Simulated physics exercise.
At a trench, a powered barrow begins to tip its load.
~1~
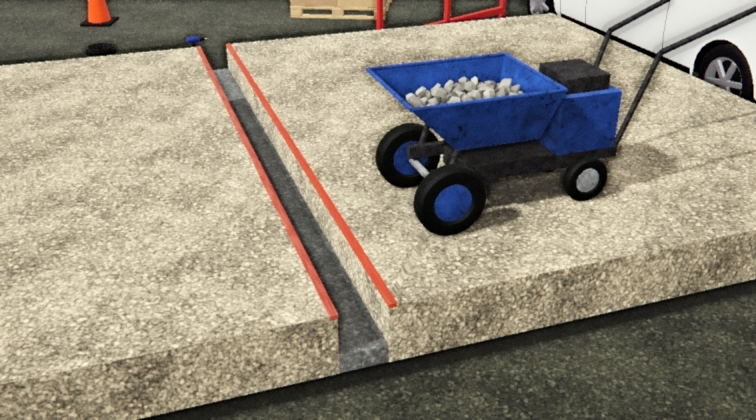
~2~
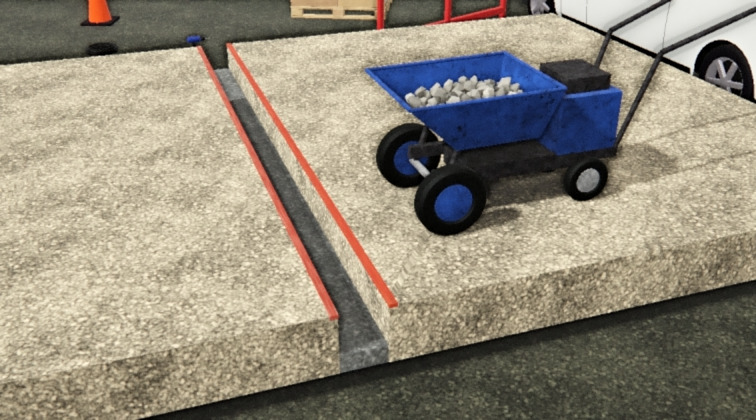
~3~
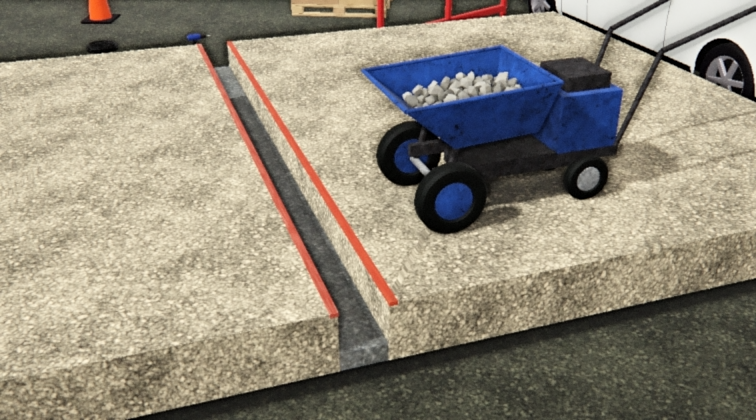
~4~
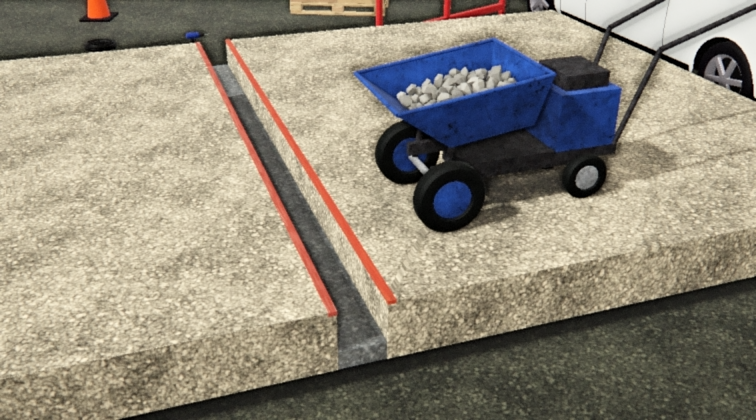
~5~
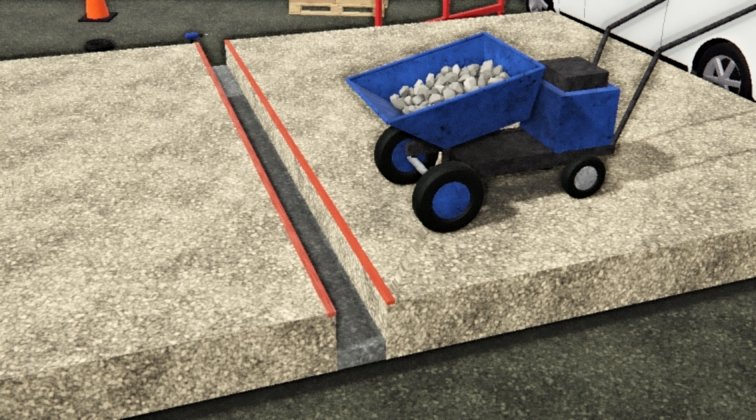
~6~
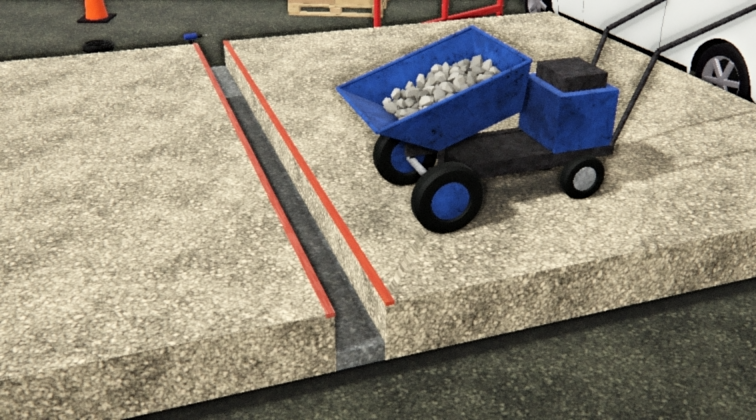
A blue powered barrow loaded with pale broken stones stands on a rough, gravelly tan slab, seen from above at an angle in a paved yard. A narrow grey trench edged with red strips cuts through the slab to its left, with an orange cone, a pallet and a white vehicle behind. The skip slowly tilts forward, its left lip lowering and its rear rising, while the wheels and camera stay almost still.
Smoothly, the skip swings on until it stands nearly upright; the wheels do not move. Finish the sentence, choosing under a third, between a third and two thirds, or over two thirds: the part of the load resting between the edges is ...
The part between the edges is over two thirds of the load.
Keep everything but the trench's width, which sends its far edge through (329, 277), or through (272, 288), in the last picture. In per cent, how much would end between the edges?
60 %, give or take, and then 100 %.
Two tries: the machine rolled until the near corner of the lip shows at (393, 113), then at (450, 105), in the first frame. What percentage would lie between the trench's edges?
40 and 70 percent, in that order.
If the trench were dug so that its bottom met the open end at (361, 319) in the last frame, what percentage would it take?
Estimated share: Approx. 60 %.
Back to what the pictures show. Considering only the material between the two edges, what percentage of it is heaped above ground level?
About 0 %.
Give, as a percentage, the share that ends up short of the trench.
I'd put it at around 0 percent.
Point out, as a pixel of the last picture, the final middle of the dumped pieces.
Close to (310, 246) in the last view.
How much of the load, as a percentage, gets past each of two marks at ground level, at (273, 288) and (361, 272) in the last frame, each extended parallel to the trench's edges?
About 0 % and 100 %.
Shortly afterwards, skip tipped steeply; the whole lot in the skip.
Next, skip tipped steeply; all but a few in the skip; a little in or heaped over the trench; only a few beyond it; only a few falling.
Some moments later, skip tipped right over; a little in the skip; the bulk in or heaped over the trench; a little beyond it.
In the end, skip tipped right over; the bulk in or heaped over the trench; a little beyond it.
